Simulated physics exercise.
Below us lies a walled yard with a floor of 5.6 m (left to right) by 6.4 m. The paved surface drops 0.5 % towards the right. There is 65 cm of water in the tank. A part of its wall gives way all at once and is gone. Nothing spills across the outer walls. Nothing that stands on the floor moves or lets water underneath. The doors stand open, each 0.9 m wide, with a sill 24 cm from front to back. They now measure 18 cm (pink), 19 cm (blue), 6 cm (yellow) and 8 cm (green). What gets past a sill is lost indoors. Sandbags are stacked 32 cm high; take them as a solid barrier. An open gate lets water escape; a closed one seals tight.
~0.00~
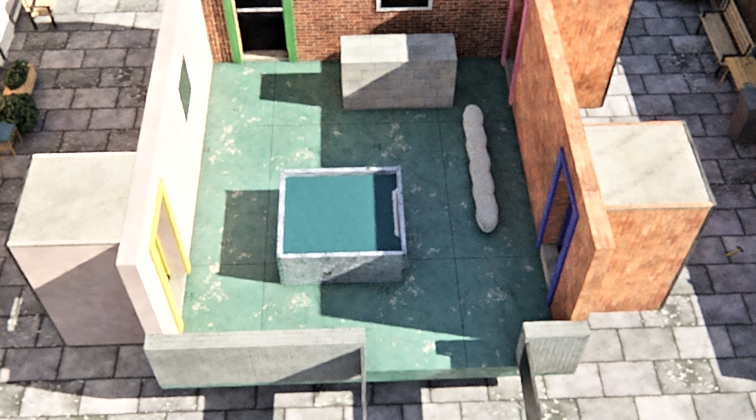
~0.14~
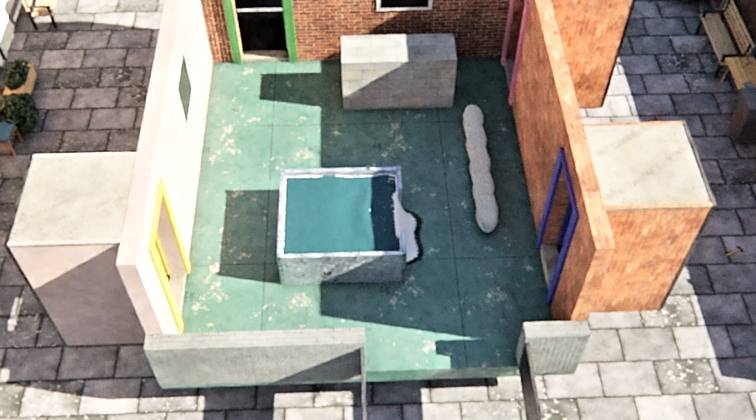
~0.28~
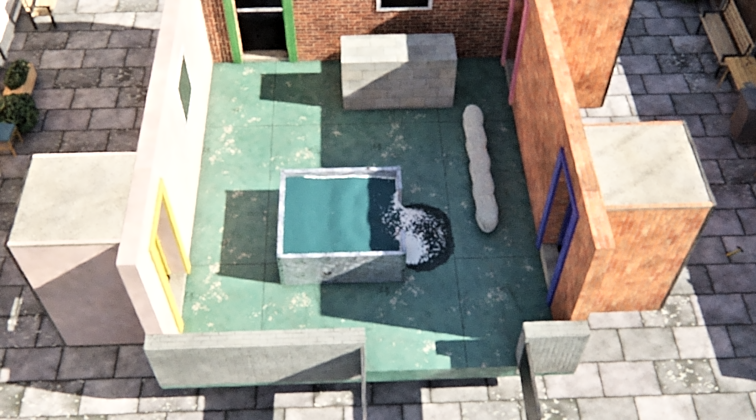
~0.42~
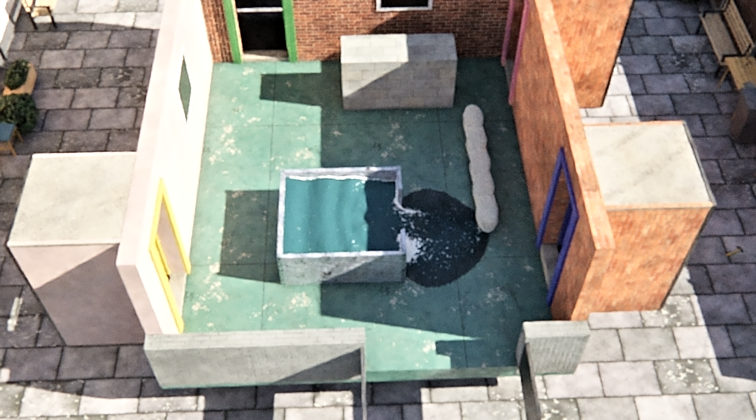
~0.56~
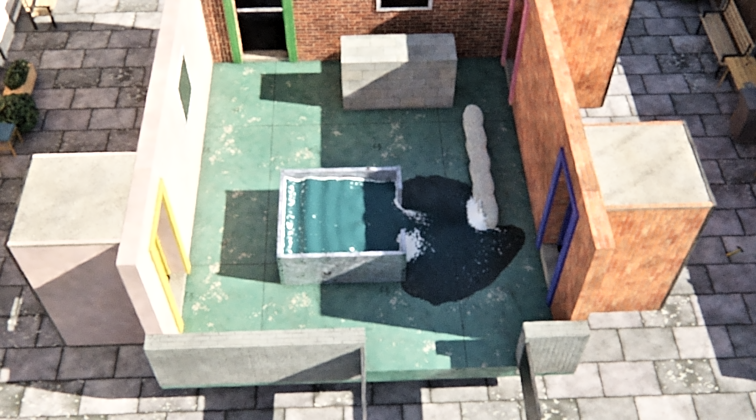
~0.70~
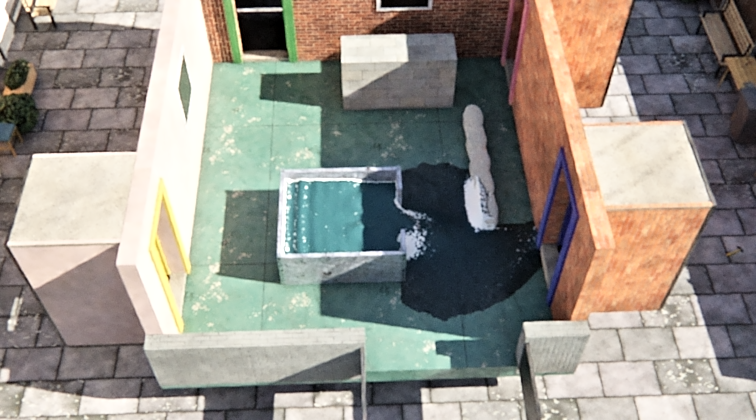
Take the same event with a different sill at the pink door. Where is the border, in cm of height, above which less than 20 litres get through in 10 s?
Close to 7.5 cm is just enough.
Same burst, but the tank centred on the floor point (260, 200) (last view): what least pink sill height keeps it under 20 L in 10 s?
About 7.0 cm.
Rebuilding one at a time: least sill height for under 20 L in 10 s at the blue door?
About 25 cm at blue.
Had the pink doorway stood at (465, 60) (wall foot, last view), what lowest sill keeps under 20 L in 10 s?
Roughly 7.0 cm.
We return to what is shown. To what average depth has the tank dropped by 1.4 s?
About 42 cm.
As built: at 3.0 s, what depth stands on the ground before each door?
In cm: Pink 3, blue 20, yellow 0, green 0.
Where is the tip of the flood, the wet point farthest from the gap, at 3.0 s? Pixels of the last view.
At about (503, 60).
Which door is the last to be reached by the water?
Last comes the green one.
After 1.4 s water covers 20 % of the floor, deepest (37 cm) near (468, 216); it has not reached the pink door.
After 3.0 s water covers 45 % of the floor, deepest (28 cm) near (559, 350); 3 cm at the pink door, 0 litres in over its 18 cm sill.
After 10.0 s water covers 95 % of the floor, deepest (8 cm) near (510, 150); 7 cm at the pink door, 0 litres in over its 18 cm sill.
At the pink door as built, the water arrived by 2.8 s and peaked near 12 cm at 4.2 s.
With a sill of 6.5 cm, 31 litres would have come in within the 10 s; with 9 cm, 7 litres. So under 20 litres takes about 7.5 cm.
